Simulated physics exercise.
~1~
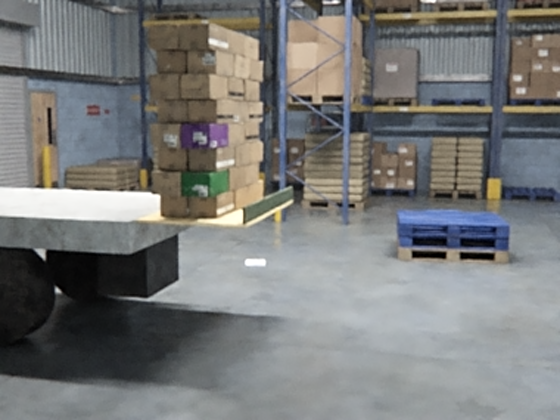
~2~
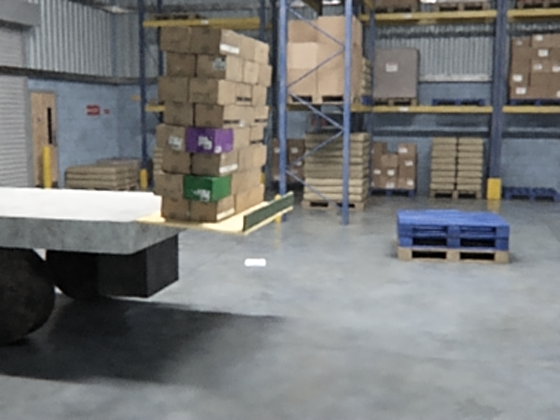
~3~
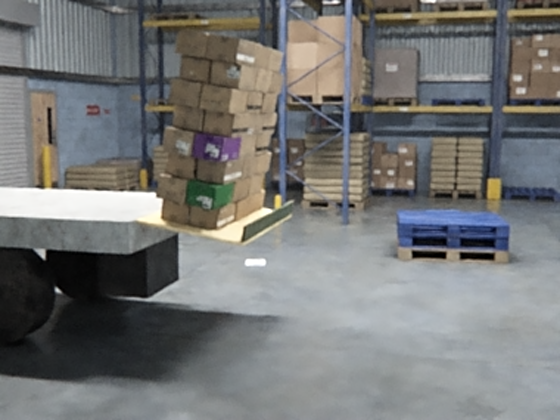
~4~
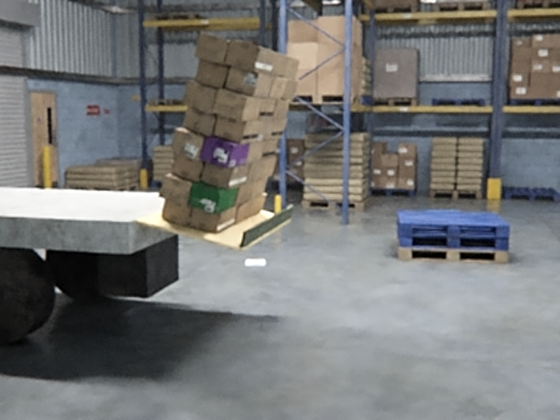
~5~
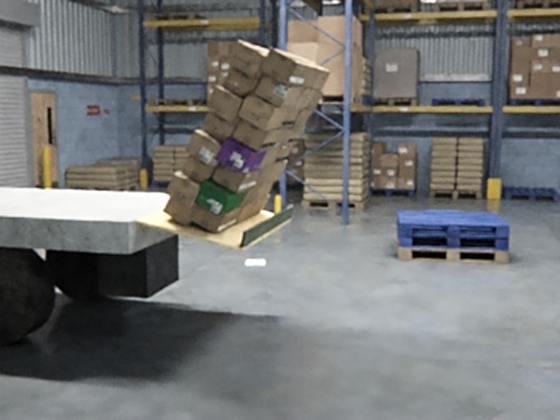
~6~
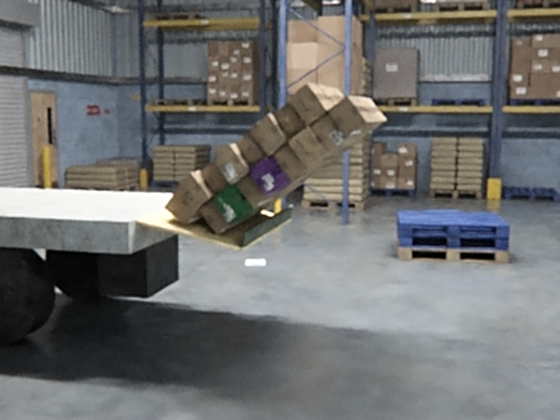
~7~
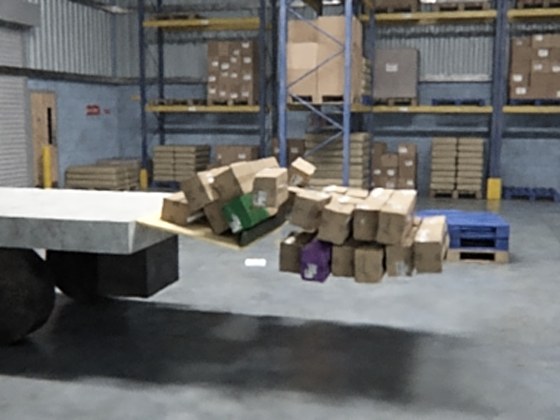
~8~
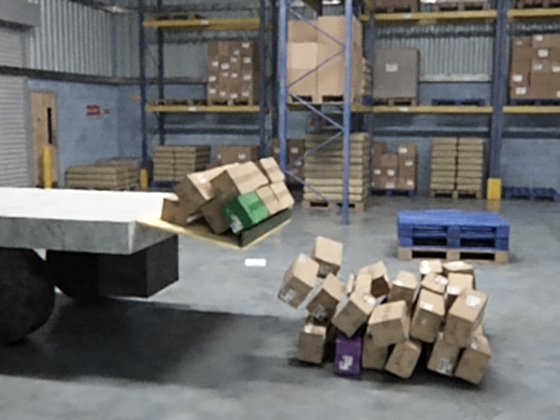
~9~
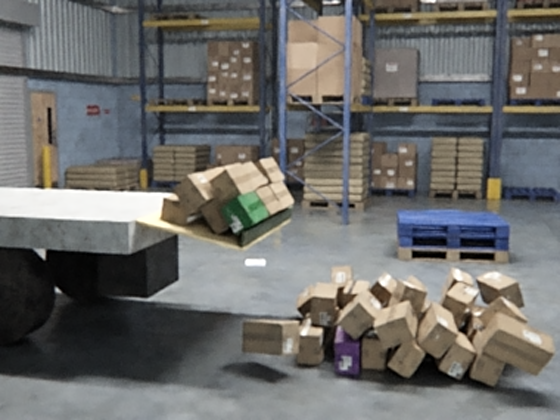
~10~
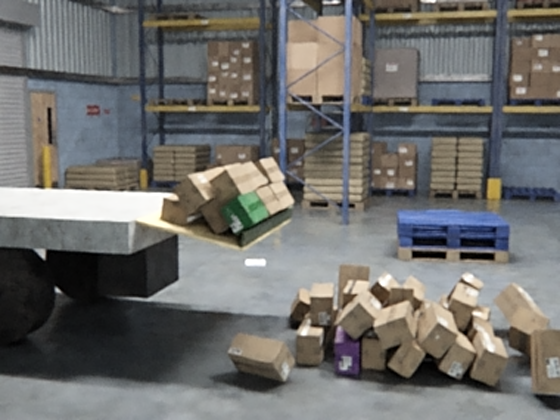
At first, a tall stack of brown boxes, with one purple and one green among them, stands on a flap at the back of a flatbed in a warehouse. The flap dips to the right and the whole stack leans with it, tilting further and further. It then topples over the outer edge, and the upper boxes, including the purple one, drop toward the floor. They land in a jumbled heap, a few tumbling outward to either side. In the end, the purple box lies in the heap, while the green one rests tilted with several brown boxes on the sloping flap.
